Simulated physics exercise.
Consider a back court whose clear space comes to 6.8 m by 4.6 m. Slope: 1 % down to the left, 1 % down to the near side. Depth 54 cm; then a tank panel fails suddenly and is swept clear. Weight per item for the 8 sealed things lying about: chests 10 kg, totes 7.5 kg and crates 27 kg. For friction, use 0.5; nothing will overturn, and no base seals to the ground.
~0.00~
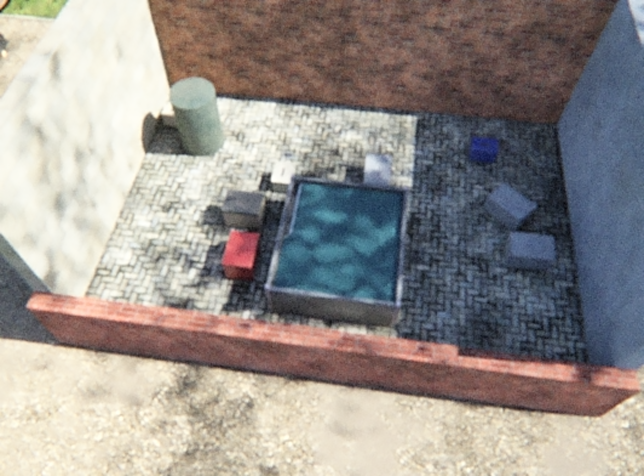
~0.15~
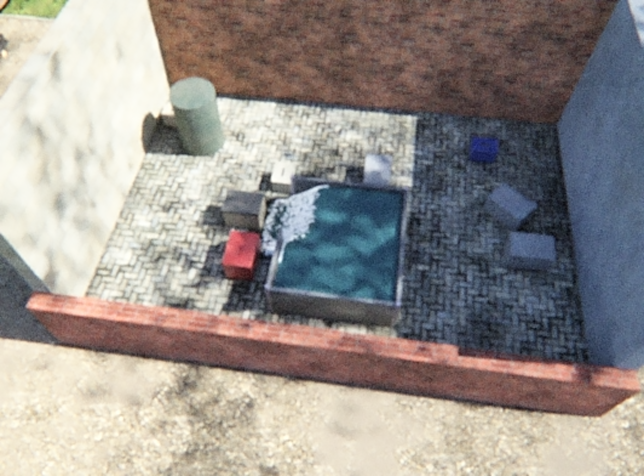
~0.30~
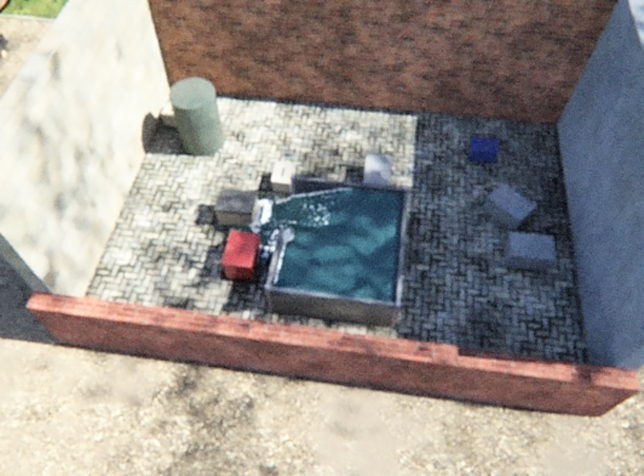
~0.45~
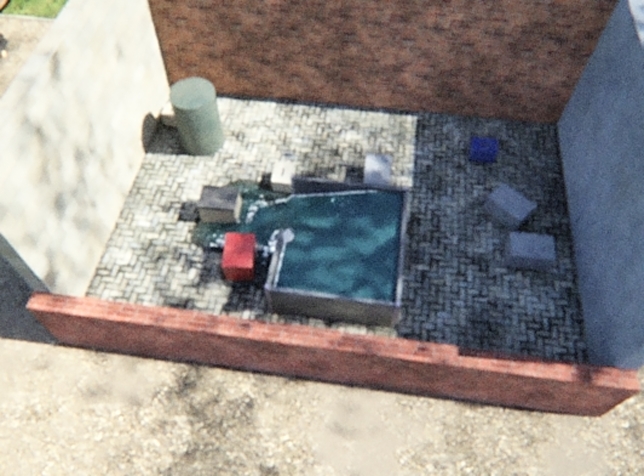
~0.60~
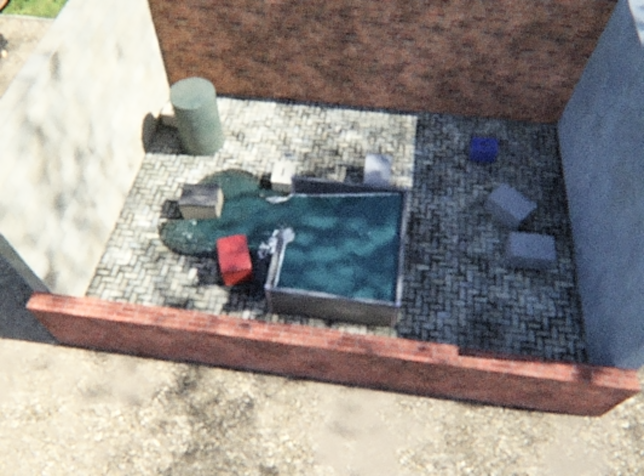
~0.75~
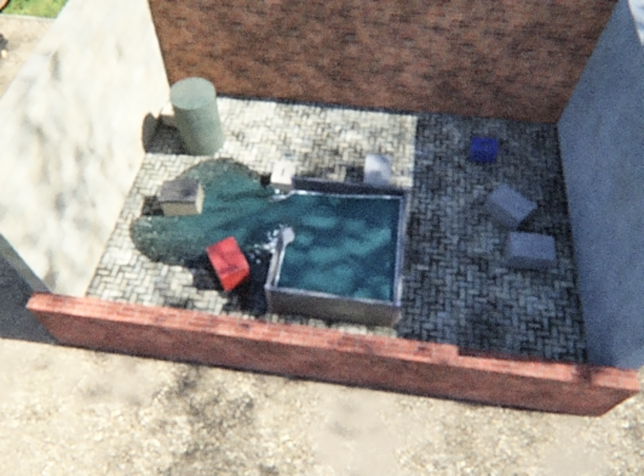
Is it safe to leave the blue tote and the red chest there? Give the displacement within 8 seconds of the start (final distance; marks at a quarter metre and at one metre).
Observation: Blue tote scarcely moves, red chest moves a great deal.
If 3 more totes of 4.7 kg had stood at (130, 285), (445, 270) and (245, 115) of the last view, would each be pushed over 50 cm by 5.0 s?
From first to last: Surpasses it, does not reach it, surpasses it.
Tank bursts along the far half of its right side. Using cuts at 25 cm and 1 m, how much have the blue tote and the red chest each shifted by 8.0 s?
Blue tote: Displaced far; red chest: Essentially stationary.
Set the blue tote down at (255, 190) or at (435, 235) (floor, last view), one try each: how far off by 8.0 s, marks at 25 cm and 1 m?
Well, it gets swept off on the first try and scarcely moves on the second.
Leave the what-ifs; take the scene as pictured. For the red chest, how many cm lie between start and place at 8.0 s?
150 cm.
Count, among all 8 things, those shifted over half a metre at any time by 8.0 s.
My count gives 3.
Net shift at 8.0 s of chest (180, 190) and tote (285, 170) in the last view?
Taking them in turn, the shifts are 140 cm and 5 cm.
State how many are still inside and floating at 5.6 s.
I get 3.
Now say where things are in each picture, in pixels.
The blue tote at (485, 145) rests on the ground; the red chest at (241, 249) rests on the ground; water covers 2.8 m2; 0 of 8 have shifted, in the first frame.
The blue tote at (485, 145), on the bottom; the red chest at (241, 249), on the bottom; water covers 3.3 m2; 0 of 8 have shifted, in the second frame.
The blue tote at (485, 145) rests on the ground; the red chest at (241, 249) rests on the ground; 3.7 m2 under water; 1 of 8 have shifted, in the third frame.
The blue tote at (485, 145) rests on the ground; the red chest at (239, 250) rests on the ground, 3 cm from its start; water covers 4.4 m2; 1 of 8 have shifted, in the fourth frame.
The blue tote at (485, 145) rests on the ground; the red chest at (234, 253), on the bottom, 12 cm from its start; 5.4 m2 under water; 2 of 8 have shifted, in the fifth frame.
The blue tote at (485, 145), on the bottom; the red chest at (227, 257), on the bottom, 22 cm from its start; water covers 6.5 m2; 2 of 8 have shifted, in the sixth frame.
After 1.6 s the blue tote is near (485, 145), 0.0 m from its start, aground; the red chest is near (208, 271), 0.5 m from its start, aground; 1 afloat.
After 3.6 s the blue tote is near (485, 145), 0.0 m from its start, aground; the red chest is near (225, 271), 0.4 m from its start, aground; 2 afloat.
After 5.6 s the blue tote is near (485, 145), 0.0 m from its start, aground; the red chest is near (224, 223), 0.5 m from its start, afloat; 3 afloat.
After 8.0 s the blue tote is near (485, 145), 0.0 m from its start, aground; the red chest is near (131, 235), 1.6 m from its start, afloat; 2 afloat.
